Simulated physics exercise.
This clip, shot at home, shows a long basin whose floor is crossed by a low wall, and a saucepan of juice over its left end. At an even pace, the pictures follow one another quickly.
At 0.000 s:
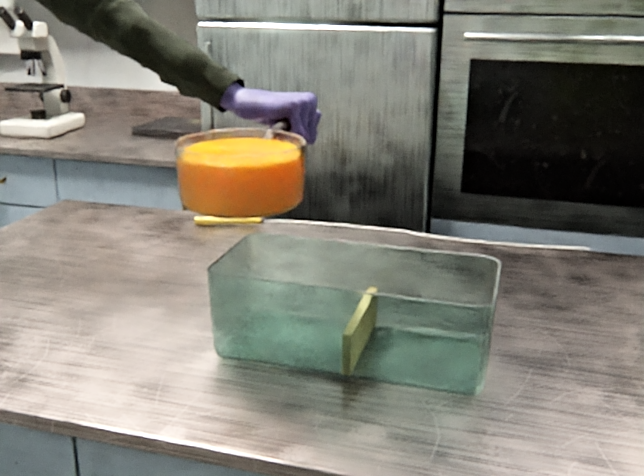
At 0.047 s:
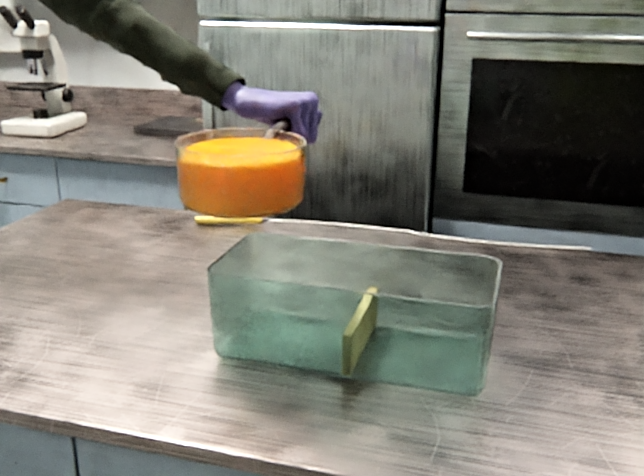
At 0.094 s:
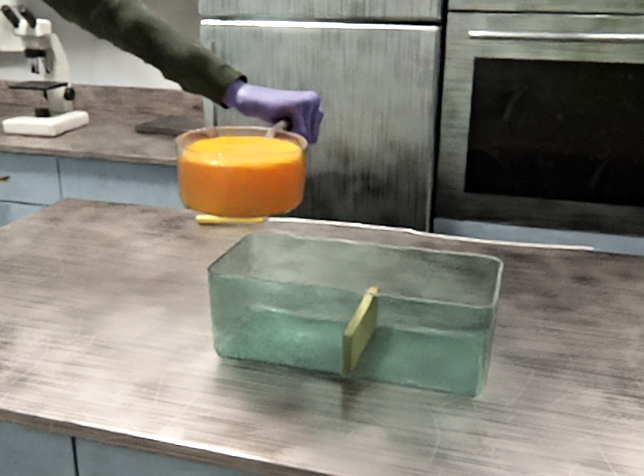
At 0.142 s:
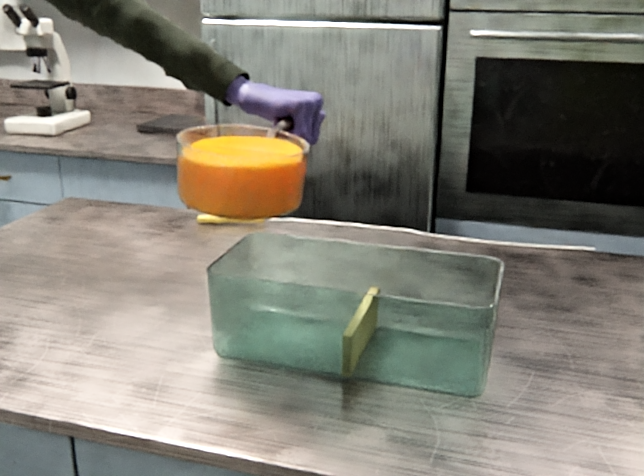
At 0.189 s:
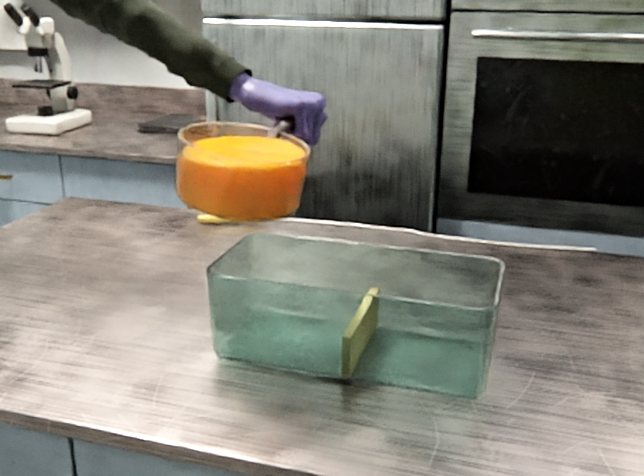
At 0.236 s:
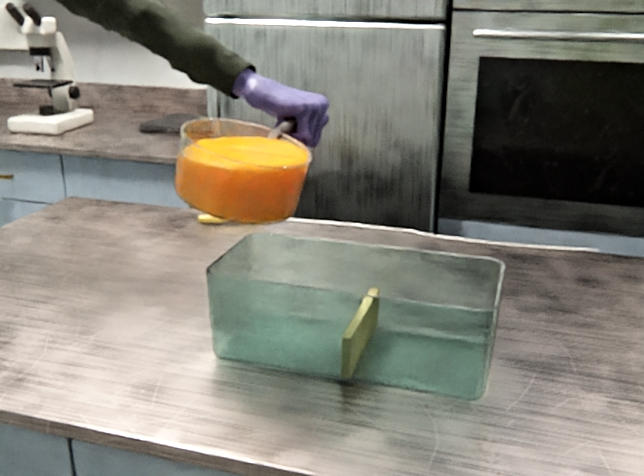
A purple-gloved hand gradually tilts a saucepan of orange juice above a divided glass basin.
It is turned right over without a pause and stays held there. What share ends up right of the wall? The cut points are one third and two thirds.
The share right of the wall ends up below a third.
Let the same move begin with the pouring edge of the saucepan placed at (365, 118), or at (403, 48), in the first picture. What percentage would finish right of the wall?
Roughly 90 per cent, and 75 per cent.
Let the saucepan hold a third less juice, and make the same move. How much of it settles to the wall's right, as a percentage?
About 0 in a hundred.
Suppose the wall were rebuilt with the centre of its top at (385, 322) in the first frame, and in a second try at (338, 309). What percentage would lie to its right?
15 per cent, then 60 per cent, roughly.
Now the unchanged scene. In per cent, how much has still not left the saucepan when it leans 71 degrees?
50 %.
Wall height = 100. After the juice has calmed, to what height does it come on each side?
Left part: 60 per cent, right part: 20 per cent.
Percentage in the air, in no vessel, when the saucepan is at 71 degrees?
30 %.
A moment on, the saucepan is tipped part way and 49 per cent is still to pour, 13 is left of the wall and 8 right of it.
Next, the saucepan is tipped right over and 9 per cent is still to pour, 63 is left of the wall and 23 right of it.
Then the saucepan is tipped right over and 1 per cent is still to pour, 73 is left of the wall and 23 right of it.
Later the saucepan is tipped right over and 0 per cent is still to pour, 73 is left of the wall and 24 right of it.
In the end 73 per cent lies left of the wall, 24 right of it and 3 outside.
